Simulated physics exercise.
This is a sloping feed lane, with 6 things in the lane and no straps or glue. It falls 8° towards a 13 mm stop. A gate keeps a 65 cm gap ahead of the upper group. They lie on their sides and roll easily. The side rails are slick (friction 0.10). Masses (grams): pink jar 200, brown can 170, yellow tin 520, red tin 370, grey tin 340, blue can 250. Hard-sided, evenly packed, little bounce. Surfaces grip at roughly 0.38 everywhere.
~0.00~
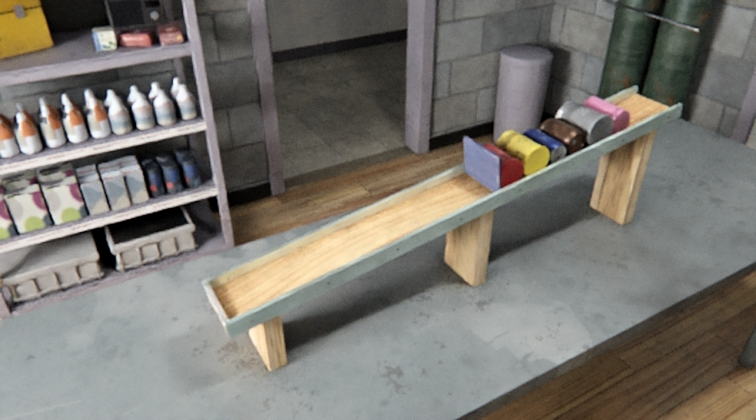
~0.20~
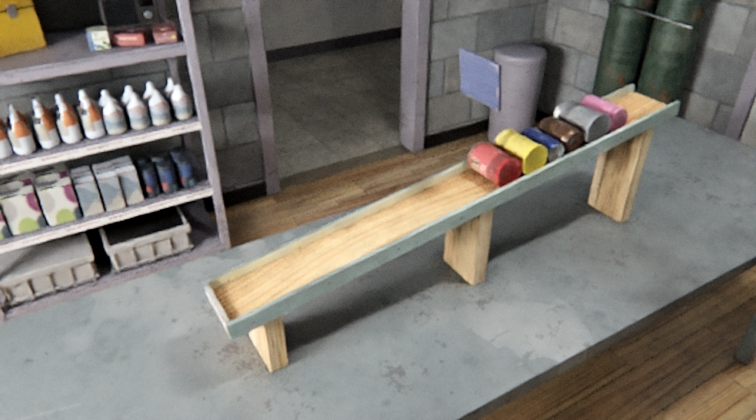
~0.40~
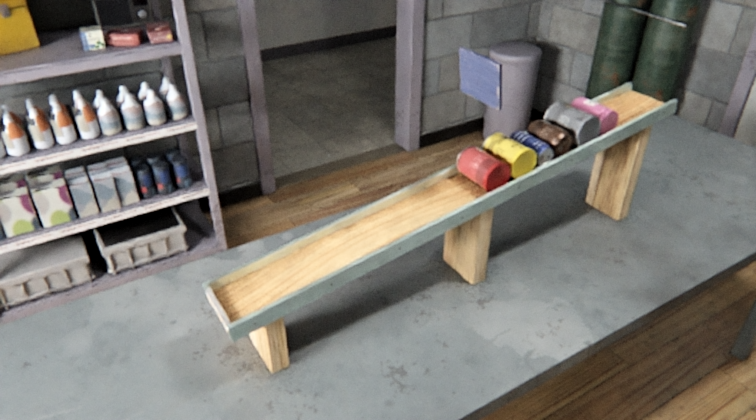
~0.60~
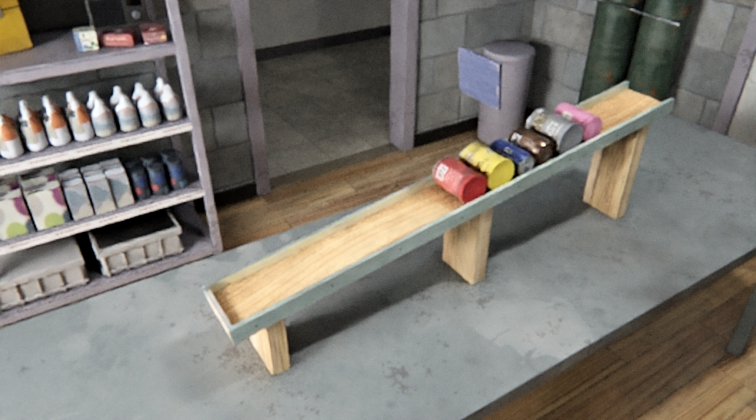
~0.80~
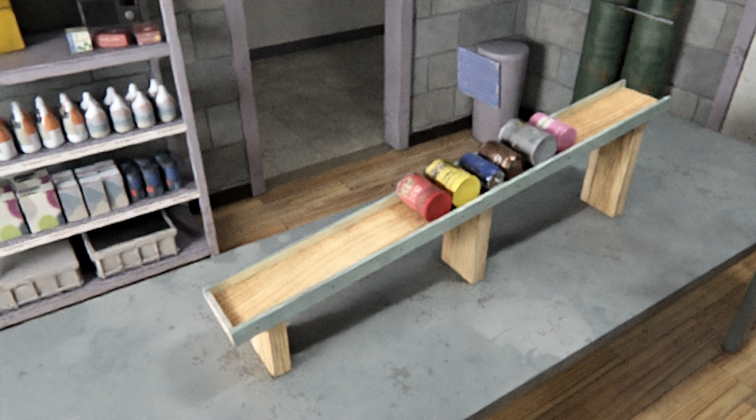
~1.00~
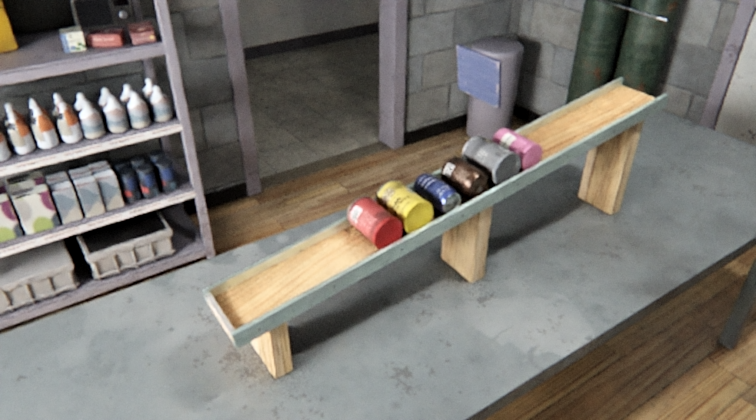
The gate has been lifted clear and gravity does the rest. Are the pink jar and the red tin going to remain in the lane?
The pink jar stays behind the stop; the red tin jumps the stop.
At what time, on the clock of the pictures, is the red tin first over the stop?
Near 1.4 s.
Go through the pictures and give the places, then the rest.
Gate shut; pink jar (605, 116), in the first frame.
Leader 65 cm from the stop; grey tin (581, 122), in the second frame.
Leader 61 cm from the stop; red tin (483, 169); brown can (549, 138), in the third frame.
Leader 55 cm from the stop; red tin (459, 180); grey tin (554, 131), in the fourth frame.
Leader 45 cm from the stop; red tin (424, 197); brown can (500, 159), in the fifth frame.
Leader 32 cm from the stop; pink jar (516, 149); red tin (375, 222), in the sixth frame.
After 1.30 s, leader 5 cm from the stop; pink jar near (444, 187); red tin near (263, 281).
After 1.70 s, yellow tin and red tin now over the stop; pink jar near (313, 254).
In the end (2.3 s), over the stop, yellow tin, red tin and blue can; the other 3 in the lane. In the last view, pink jar near (300, 262).
